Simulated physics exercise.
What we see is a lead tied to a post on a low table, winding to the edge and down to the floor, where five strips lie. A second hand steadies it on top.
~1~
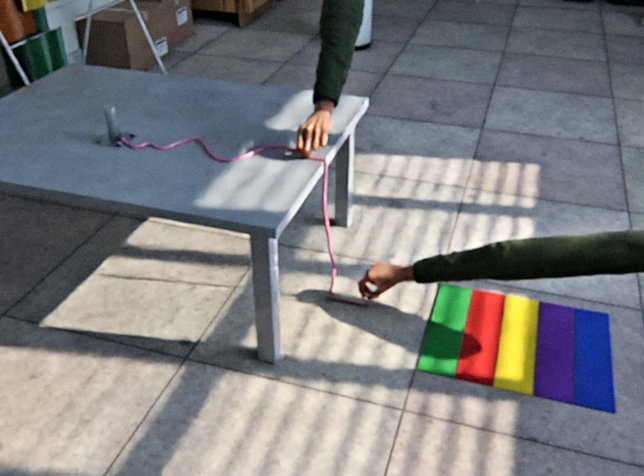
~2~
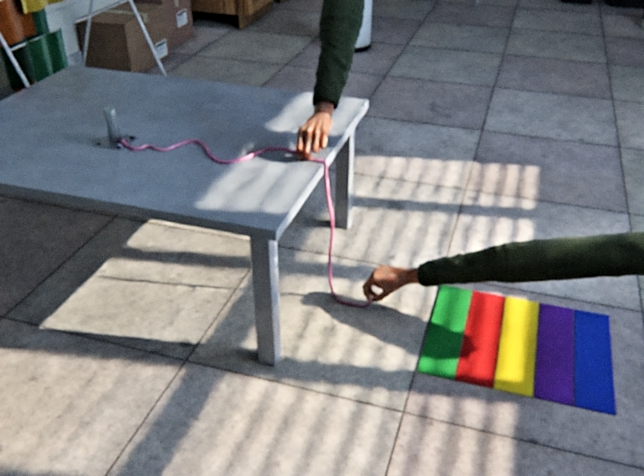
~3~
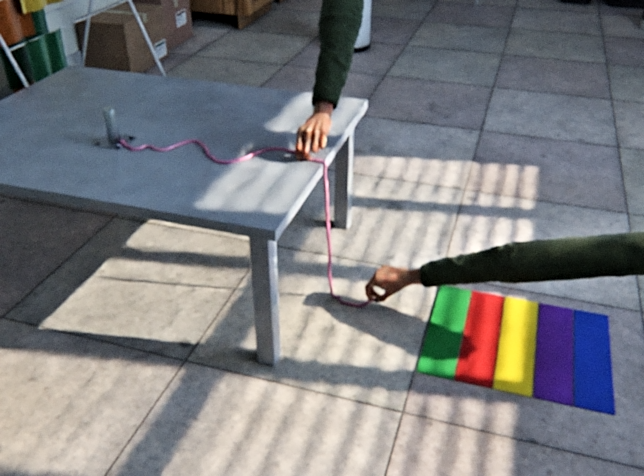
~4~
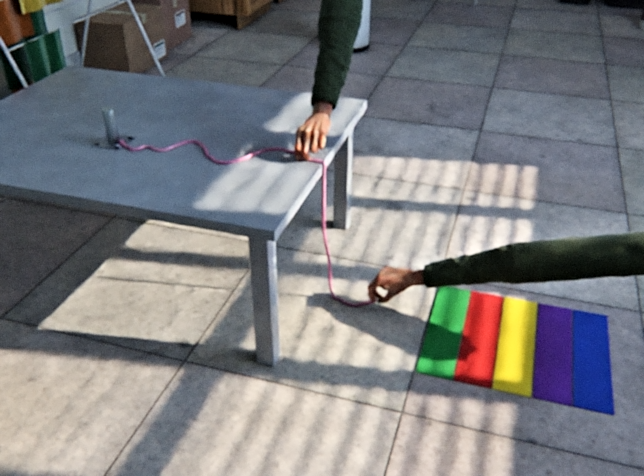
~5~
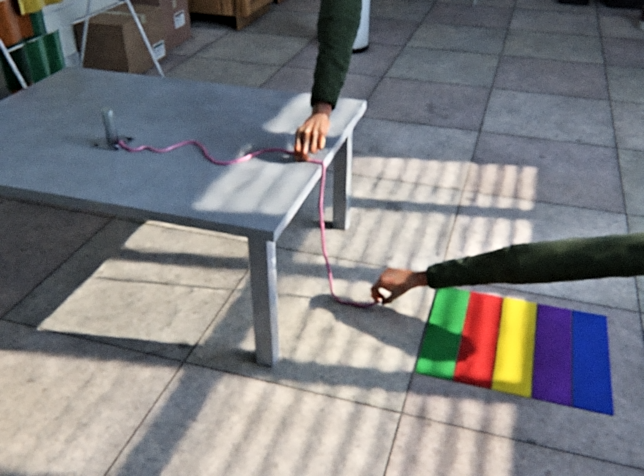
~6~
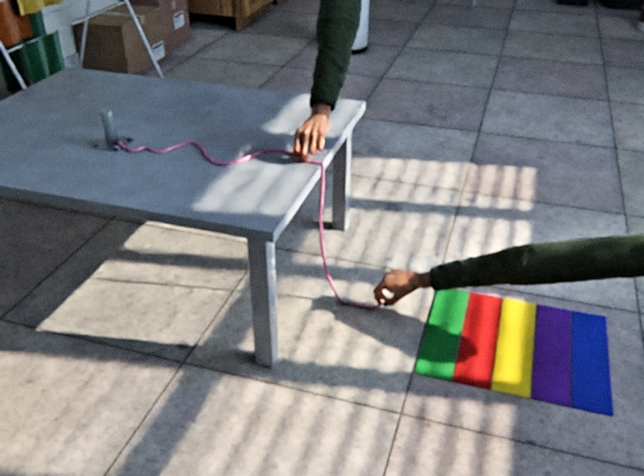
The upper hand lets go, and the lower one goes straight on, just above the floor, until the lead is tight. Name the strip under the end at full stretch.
The end stops over the purple strip.
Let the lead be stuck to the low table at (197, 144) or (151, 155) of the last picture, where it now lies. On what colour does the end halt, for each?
Taking them in turn: Yellow; purple.
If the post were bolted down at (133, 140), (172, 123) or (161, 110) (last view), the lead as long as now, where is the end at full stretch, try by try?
The places are (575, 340), (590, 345) and (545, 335).
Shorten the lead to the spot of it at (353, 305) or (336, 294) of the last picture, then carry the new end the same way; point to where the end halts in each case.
Try by try, around (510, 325) and (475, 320).
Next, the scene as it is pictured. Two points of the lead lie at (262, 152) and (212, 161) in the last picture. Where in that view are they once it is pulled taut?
At (316, 167), then (258, 160).
A little later, end near (497, 325); over red.
Next, end near (534, 332); over yellow.
When it is tight, end near (555, 336); over purple. It gets as far as the purple strip.
